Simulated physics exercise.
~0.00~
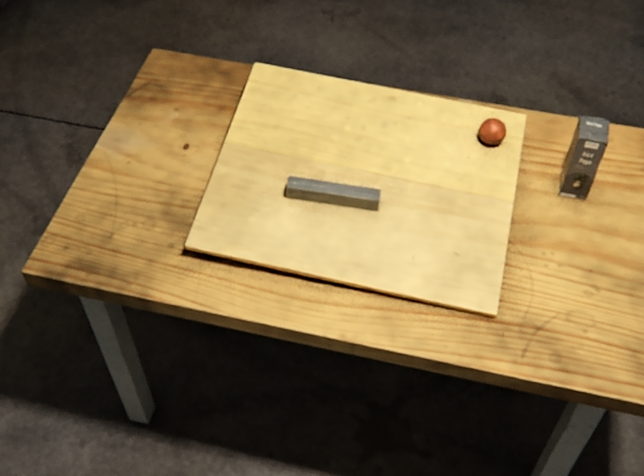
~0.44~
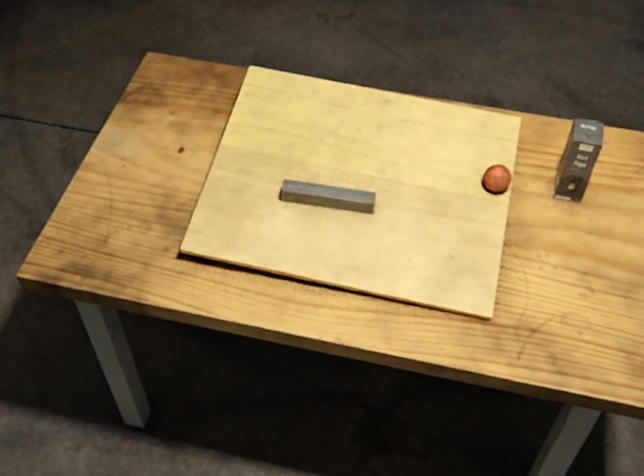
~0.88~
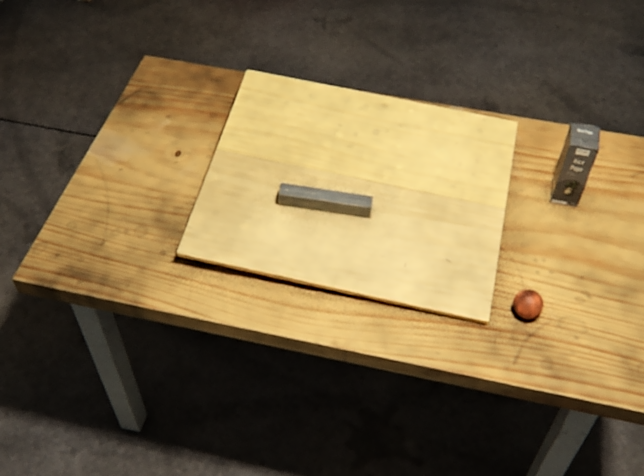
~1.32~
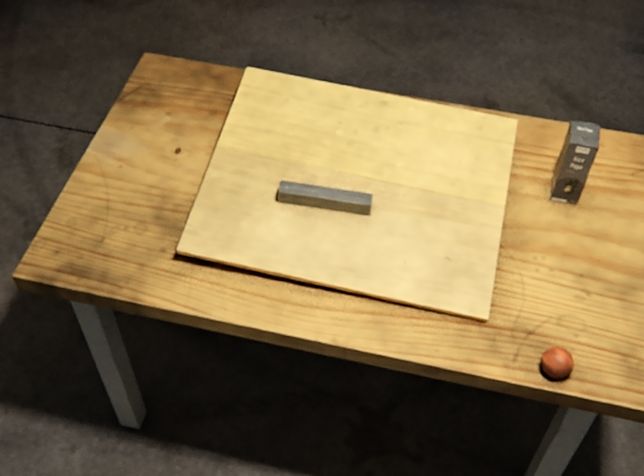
In the video, an orange ball rolls down along the right side of a pale board on a wooden table, goes over the board's right edge, and continues across the tabletop toward the near edge, while a grey block and grey carton stay in place.
